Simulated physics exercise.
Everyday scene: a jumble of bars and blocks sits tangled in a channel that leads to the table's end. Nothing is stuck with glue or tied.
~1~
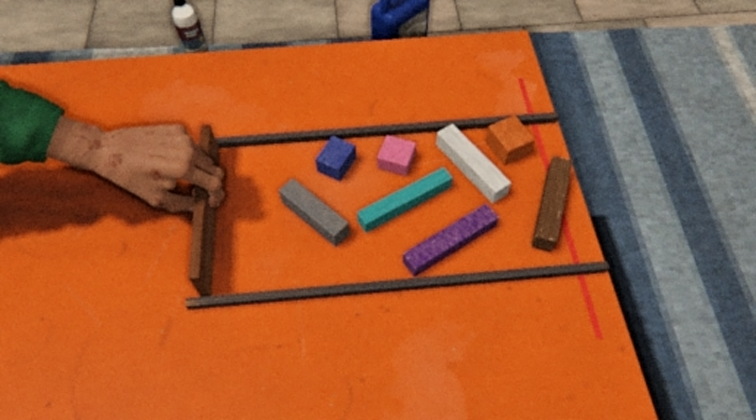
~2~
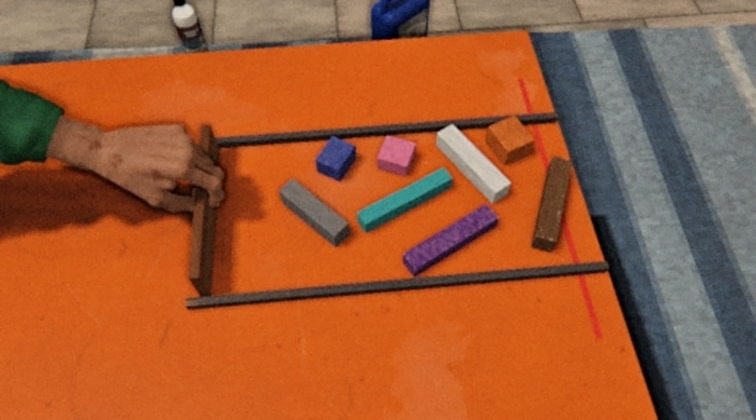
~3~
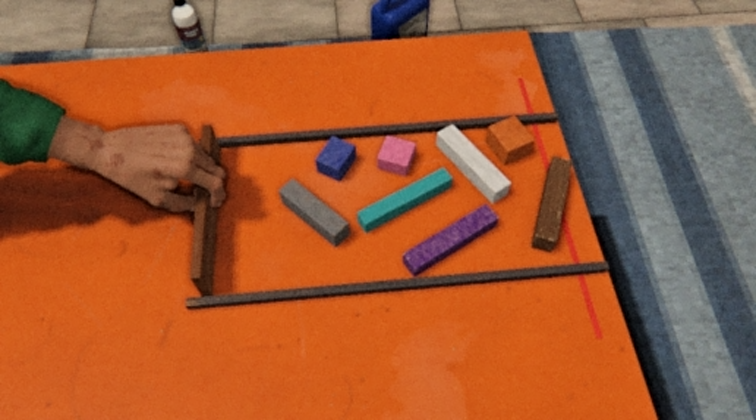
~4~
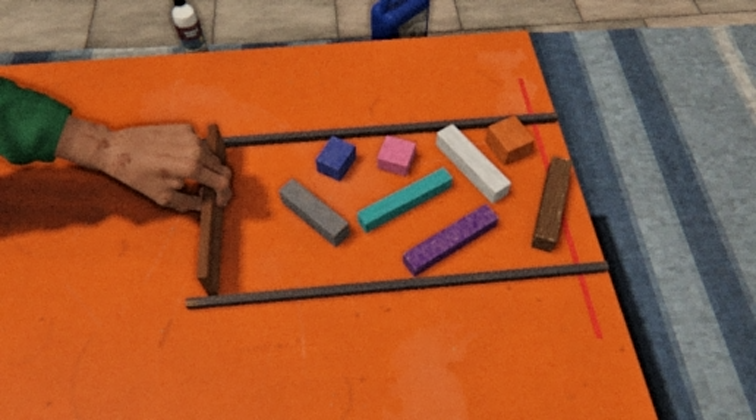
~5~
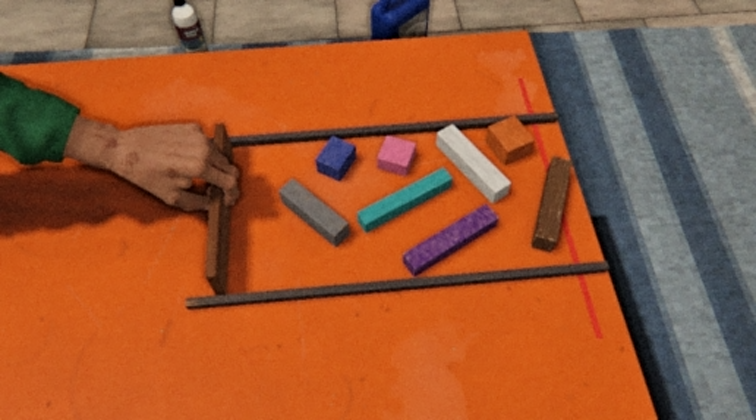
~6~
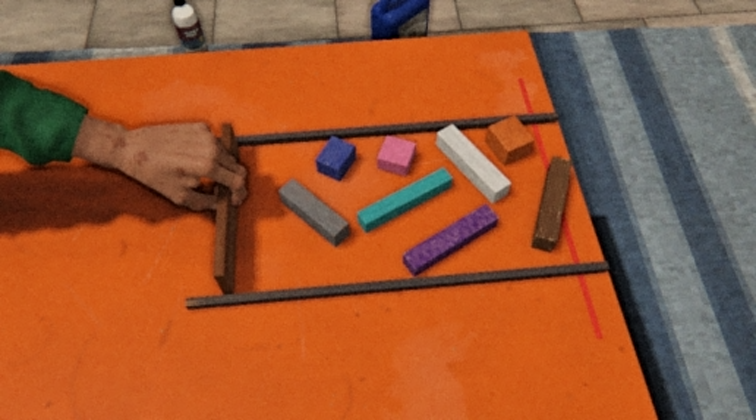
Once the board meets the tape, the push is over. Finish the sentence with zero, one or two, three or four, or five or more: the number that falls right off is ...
The number that falls right off is five or more.
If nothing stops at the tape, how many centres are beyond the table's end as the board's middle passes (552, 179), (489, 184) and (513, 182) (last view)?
Going through the three places, I get 6, 3 and 3.
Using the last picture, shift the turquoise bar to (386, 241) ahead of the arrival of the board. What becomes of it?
So it drops, then.
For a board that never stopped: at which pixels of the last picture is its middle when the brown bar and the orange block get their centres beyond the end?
I'd put it close to (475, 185), and close to (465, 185) for the other one.
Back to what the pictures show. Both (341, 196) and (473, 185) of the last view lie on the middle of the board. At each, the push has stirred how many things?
Note: First position 3; second position 8.
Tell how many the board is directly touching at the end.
2 in contact.
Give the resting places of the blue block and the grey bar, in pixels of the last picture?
(555, 137) and (571, 198).
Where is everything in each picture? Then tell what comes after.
In the first frame, brown bar (552, 203); orange block (510, 140); white bar (472, 163); board (206, 207); tape (555, 190).
In the second frame, orange block (509, 141); purple bar (451, 240).
In the third frame, white bar (472, 163); grey bar (314, 212).
In the fourth frame, brown bar (552, 203); board (213, 206).
In the fifth frame, orange block (509, 141); blue block (336, 159).
In the sixth frame, brown bar (552, 203); orange block (509, 141); white bar (472, 163); board (228, 205); tape (555, 190).
Early on, none off yet; brown bar at rest near (552, 203); orange block at rest near (509, 141); white bar moving near (477, 160).
Finally, the number that fall off is five or more; lost, pink block, turquoise bar, purple bar, white bar, orange block and brown bar.
